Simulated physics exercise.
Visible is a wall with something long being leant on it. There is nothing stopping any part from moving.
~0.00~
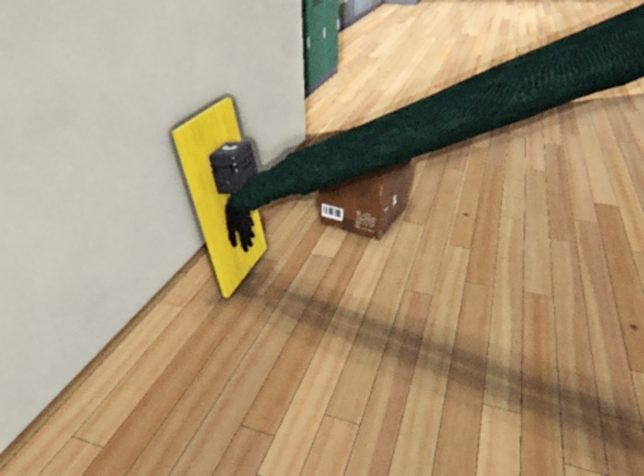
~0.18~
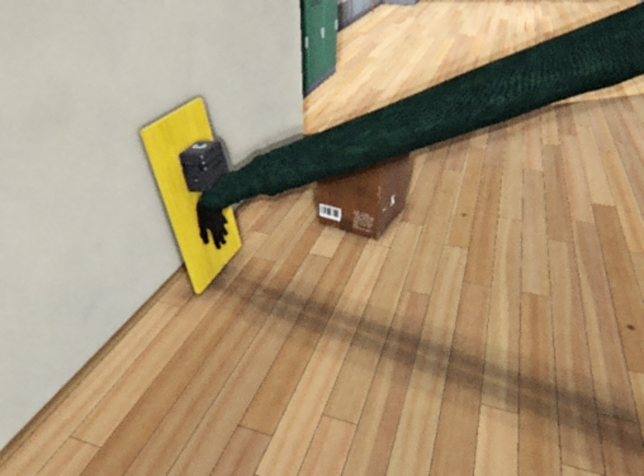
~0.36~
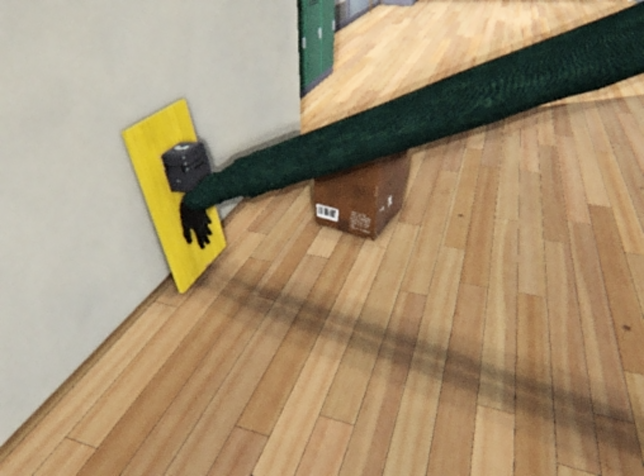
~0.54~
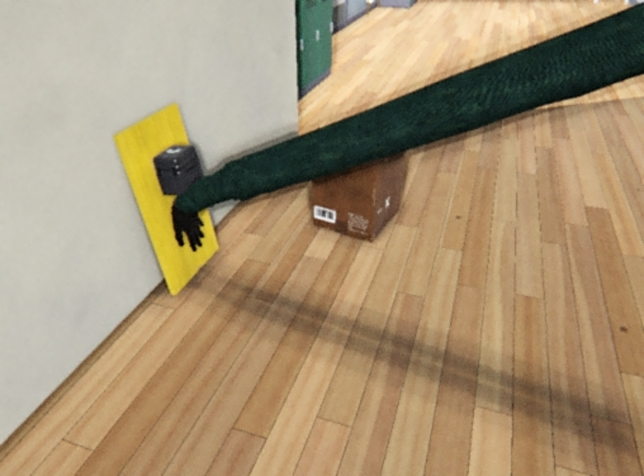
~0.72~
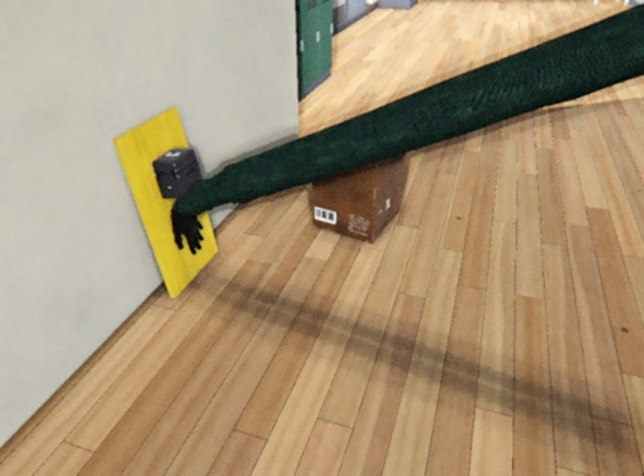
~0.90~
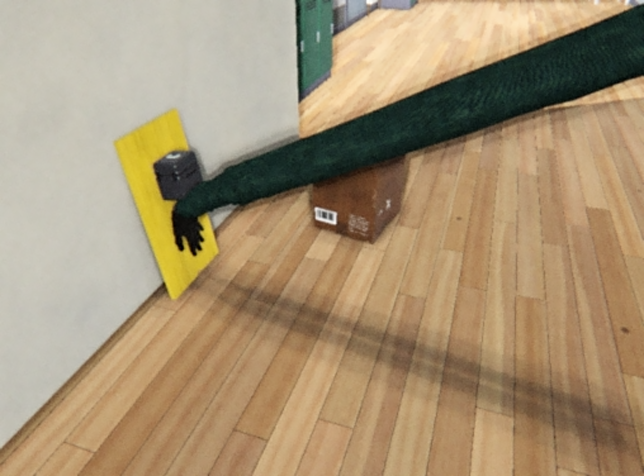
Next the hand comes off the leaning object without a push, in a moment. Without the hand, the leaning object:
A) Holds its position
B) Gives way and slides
Answer: A.
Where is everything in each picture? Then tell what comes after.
Not yet at the wall; yellow board (227, 200); brown box (366, 181), in the first frame.
Not yet at the wall; yellow board (199, 198); brown box (364, 181), in the second frame.
Not yet at the wall; yellow board (182, 198); brown box (361, 182), in the third frame.
Not yet at the wall; yellow board (174, 201); brown box (359, 183), in the fourth frame.
Propped up under the hand; yellow board (174, 204); brown box (359, 184), in the fifth frame.
Propped up under the hand; yellow board (174, 206); brown box (360, 185), in the sixth frame.
By 1.10 s, all is still.
By 1.40 s, yellow board resting near (174, 206).
When it is over (2.2 s), both as before. End places, in pixels of the last picture, yellow board near (174, 206). The board remains leaning.
